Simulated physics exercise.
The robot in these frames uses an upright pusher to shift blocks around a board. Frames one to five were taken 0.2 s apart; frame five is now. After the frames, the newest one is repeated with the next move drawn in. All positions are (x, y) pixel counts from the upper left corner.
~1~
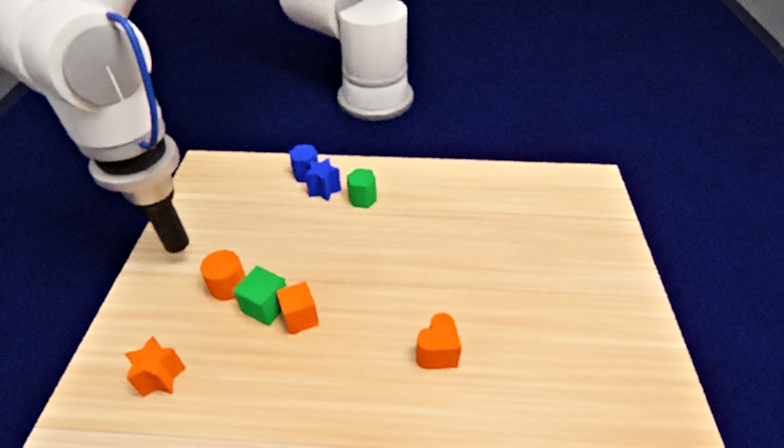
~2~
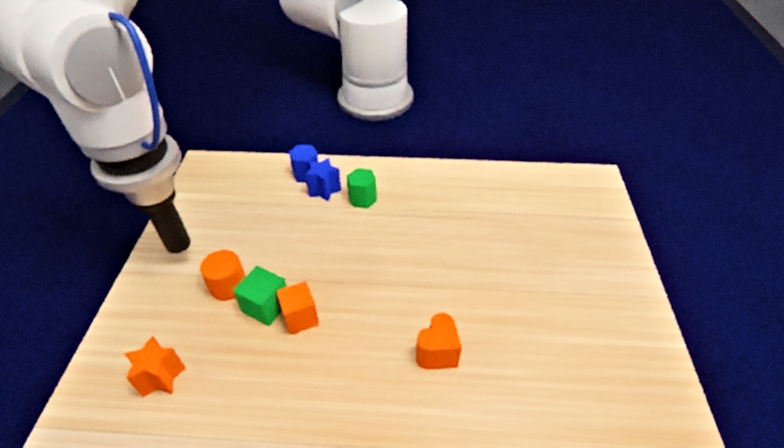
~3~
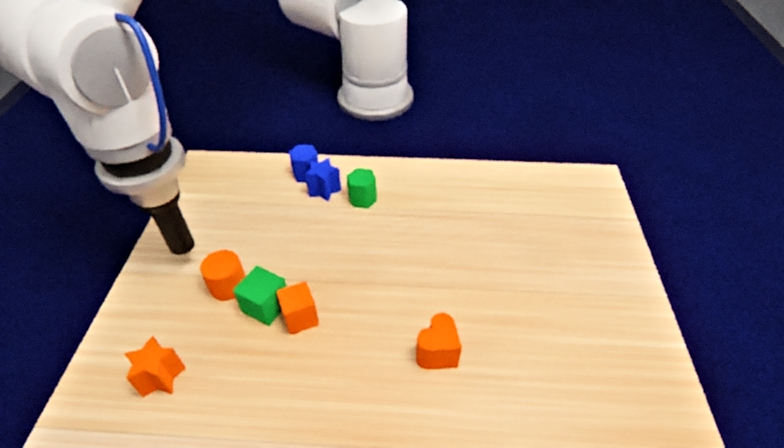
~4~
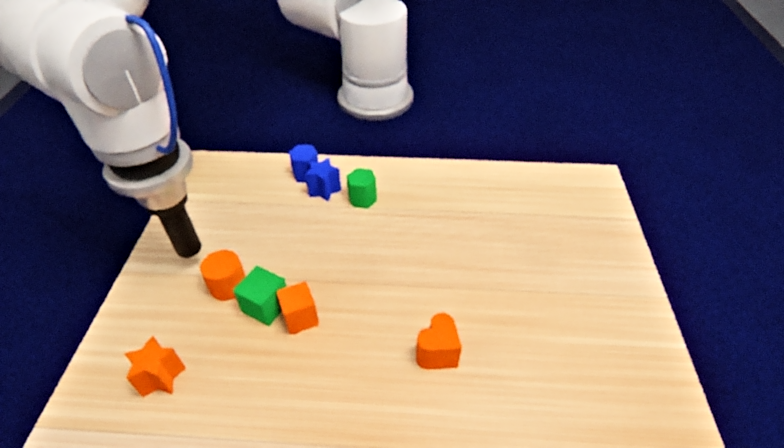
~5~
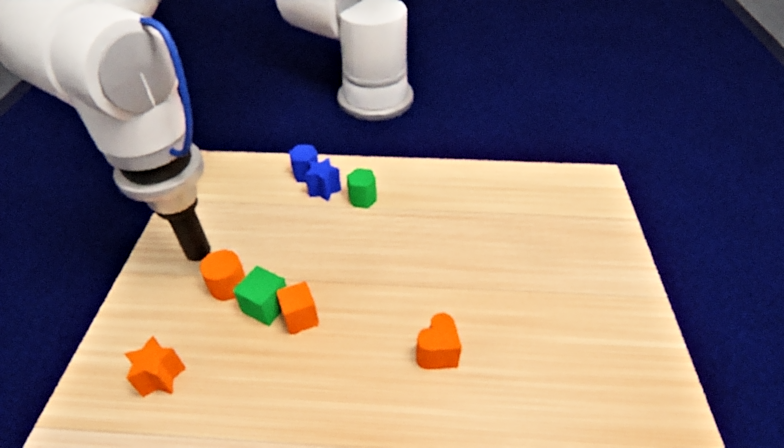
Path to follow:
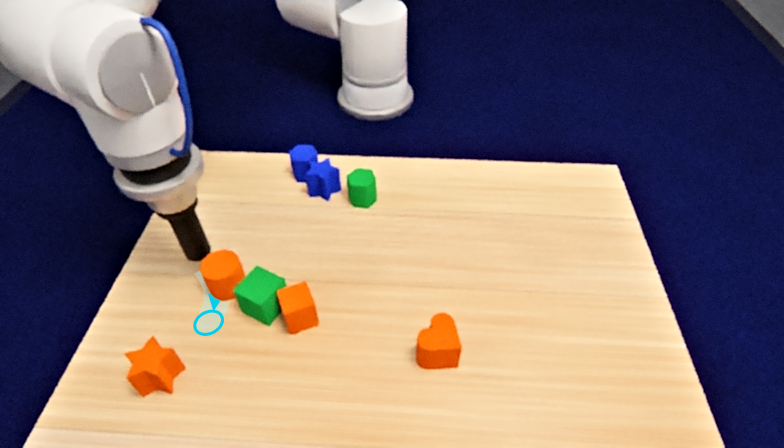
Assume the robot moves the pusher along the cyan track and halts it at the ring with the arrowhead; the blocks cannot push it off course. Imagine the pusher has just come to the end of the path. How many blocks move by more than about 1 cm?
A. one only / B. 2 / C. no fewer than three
It's C.
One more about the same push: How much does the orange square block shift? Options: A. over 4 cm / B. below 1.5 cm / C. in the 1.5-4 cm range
C - in the 1.5-4 cm range.
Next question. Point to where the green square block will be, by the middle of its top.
Its top face will be centred at roughly (276, 292).
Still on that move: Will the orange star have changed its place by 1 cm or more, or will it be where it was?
It stays.
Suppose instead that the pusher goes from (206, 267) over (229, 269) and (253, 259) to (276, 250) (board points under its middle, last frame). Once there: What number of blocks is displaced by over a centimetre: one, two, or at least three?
It will shift just one block.
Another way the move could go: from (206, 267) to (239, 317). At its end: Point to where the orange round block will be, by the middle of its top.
It should be at about (261, 304).
The line goes from (206, 267) by way of (215, 282) and (216, 301) to (209, 323).
The first path, step by step. Halfway along, pusher (210, 278); orange round block (234, 282); green square block (270, 290); orange square block (306, 301).
At the end, pusher (201, 308); orange star unmoved; orange round block (234, 298); green square block (276, 292), turned 25° anticlockwise; orange square block (312, 301).
